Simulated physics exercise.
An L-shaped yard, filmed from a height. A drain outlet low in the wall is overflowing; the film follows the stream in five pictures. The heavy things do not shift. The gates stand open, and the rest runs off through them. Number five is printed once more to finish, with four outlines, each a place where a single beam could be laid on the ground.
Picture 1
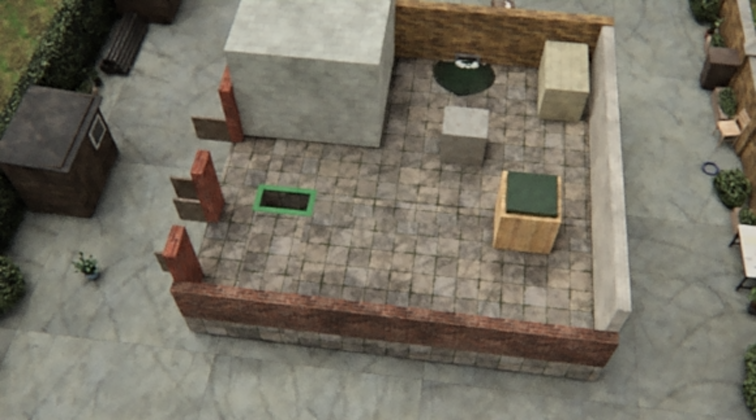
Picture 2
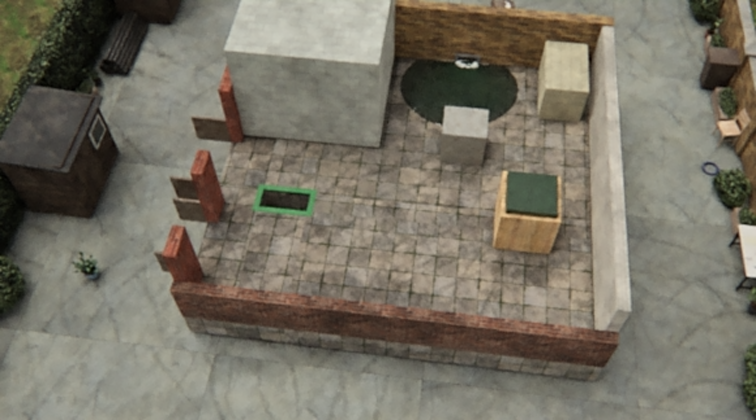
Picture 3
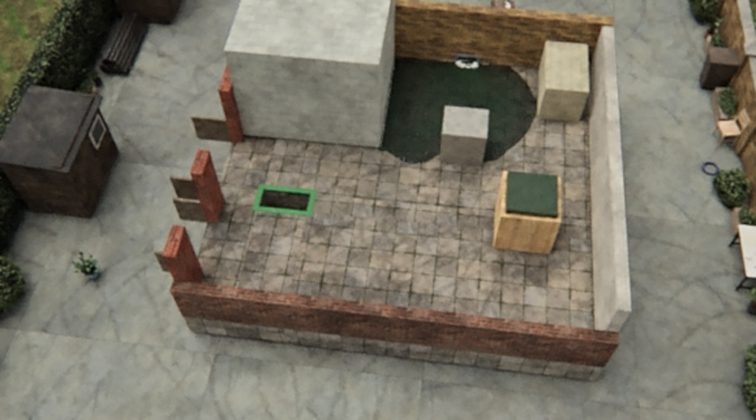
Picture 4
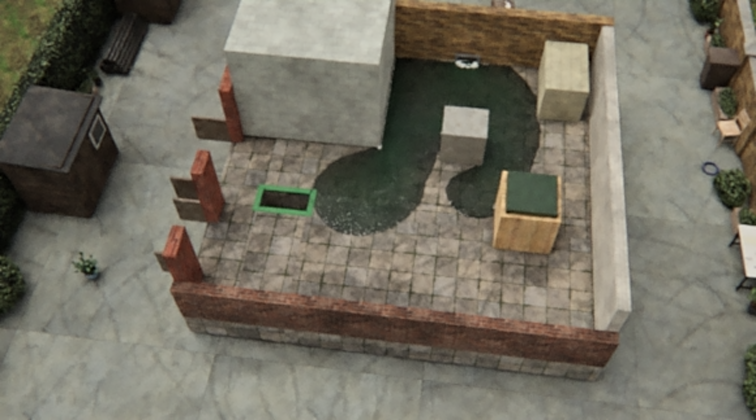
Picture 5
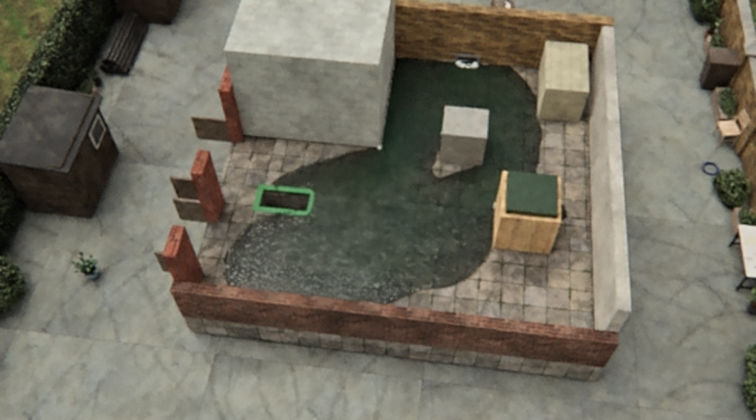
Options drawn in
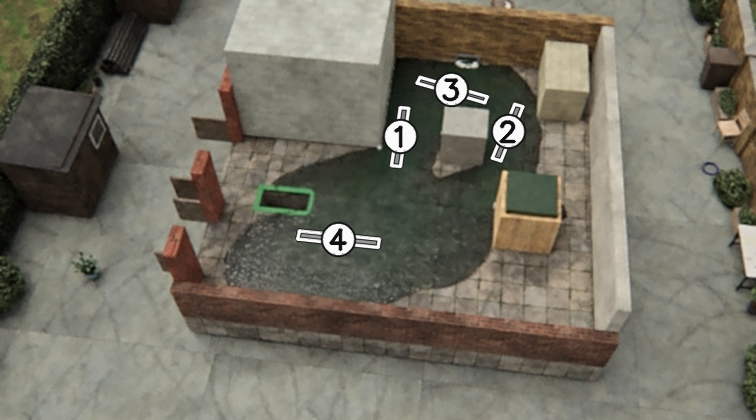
We see a walled yard from above as dark green water spreads from an outfall at the back wall, surrounds a grey block, curves past the large pale block, then widens leftward across the paving and reaches the green-edged gully.
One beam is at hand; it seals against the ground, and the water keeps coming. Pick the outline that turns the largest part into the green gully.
I would pick position 4.
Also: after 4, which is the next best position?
2.
On the marked copy, 1 from (395, 166) to (404, 108); 2 from (496, 159) to (518, 105); 3 from (418, 80) to (486, 99); 4 from (298, 235) to (378, 243).
If 1 is chosen, about 11 % of the stream runs into the green gully, about 88 % out by the gates.
If 2 is chosen, about 16 % of the stream runs into the green gully, about 83 % out by the gates.
If 3 is chosen, about 12 % of the stream runs into the green gully, about 88 % out by the gates.
If 4 is chosen, about 32 % of the stream runs into the green gully, about 67 % out by the gates.
